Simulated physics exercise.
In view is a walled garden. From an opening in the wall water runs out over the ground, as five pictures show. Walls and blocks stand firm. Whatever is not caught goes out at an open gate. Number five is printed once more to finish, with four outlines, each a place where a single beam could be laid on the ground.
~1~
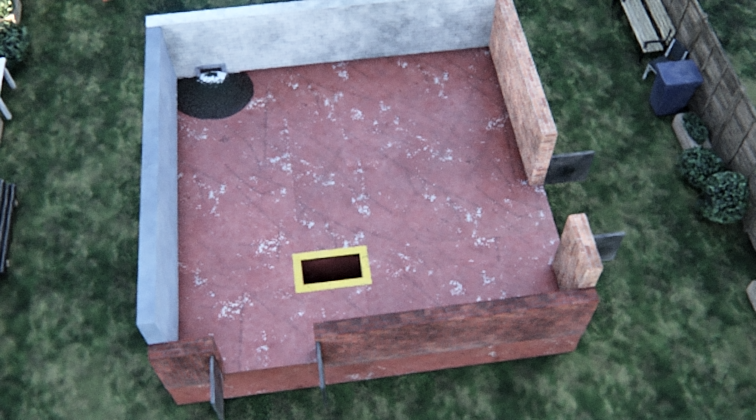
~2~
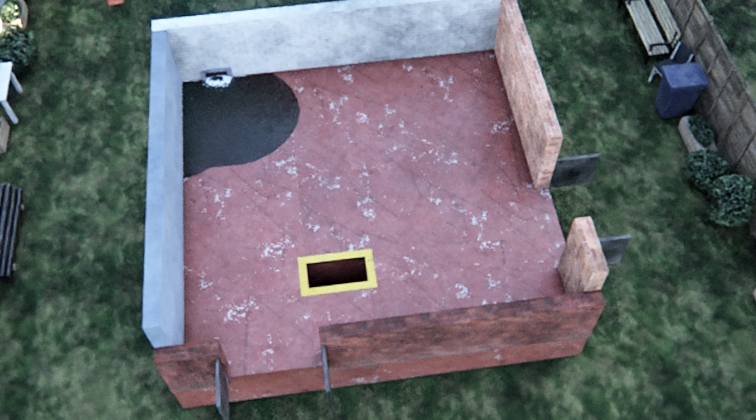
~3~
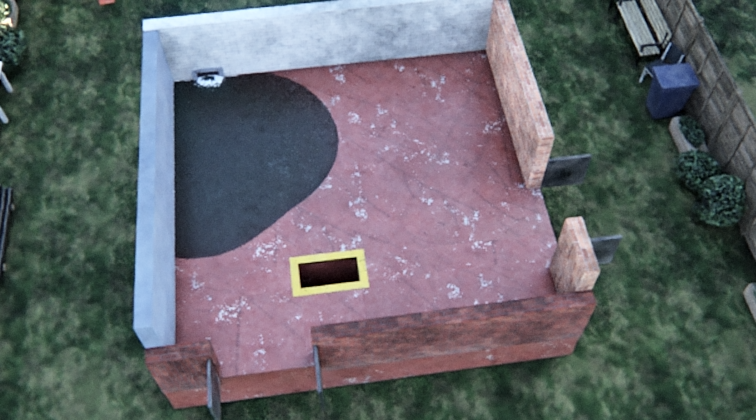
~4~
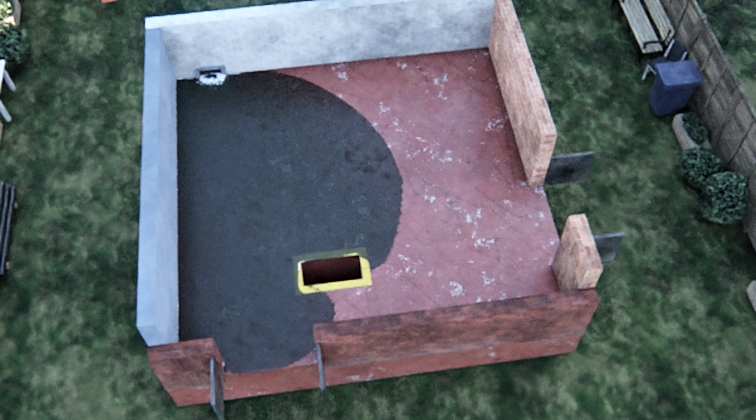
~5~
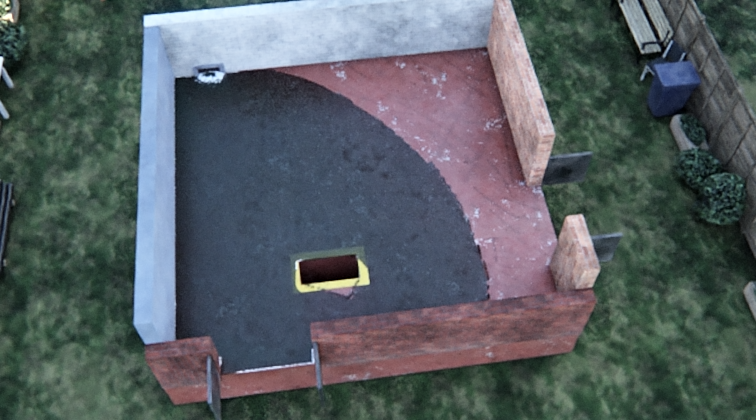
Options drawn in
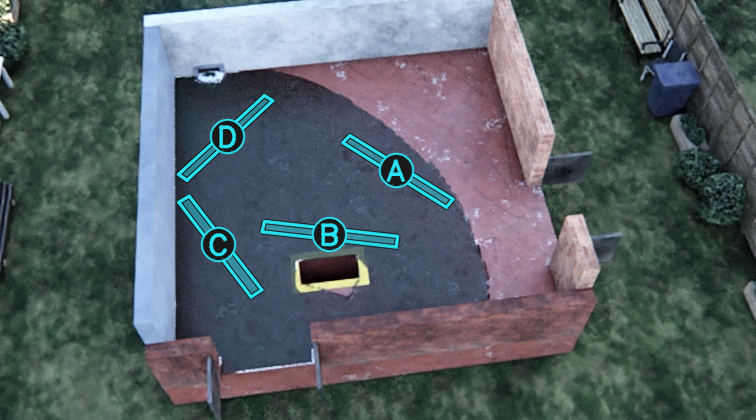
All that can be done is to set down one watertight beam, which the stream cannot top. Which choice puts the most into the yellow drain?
Use spot C.
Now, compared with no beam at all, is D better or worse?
It is worse.
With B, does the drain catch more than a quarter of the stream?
No, it does not.
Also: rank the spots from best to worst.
Best to worst: C, A, D, B.
In cyan, A from (346, 139) to (449, 203); B from (263, 226) to (396, 241); C from (184, 199) to (256, 293); D from (182, 177) to (268, 98).
With A, about 36 % of the stream goes into the yellow drain, about 63 % out by the gates.
With B, about 15 % of the stream goes into the yellow drain, about 84 % out by the gates.
With C, about 54 % of the stream goes into the yellow drain, about 45 % out by the gates.
With D, about 20 % of the stream goes into the yellow drain, about 79 % out by the gates.
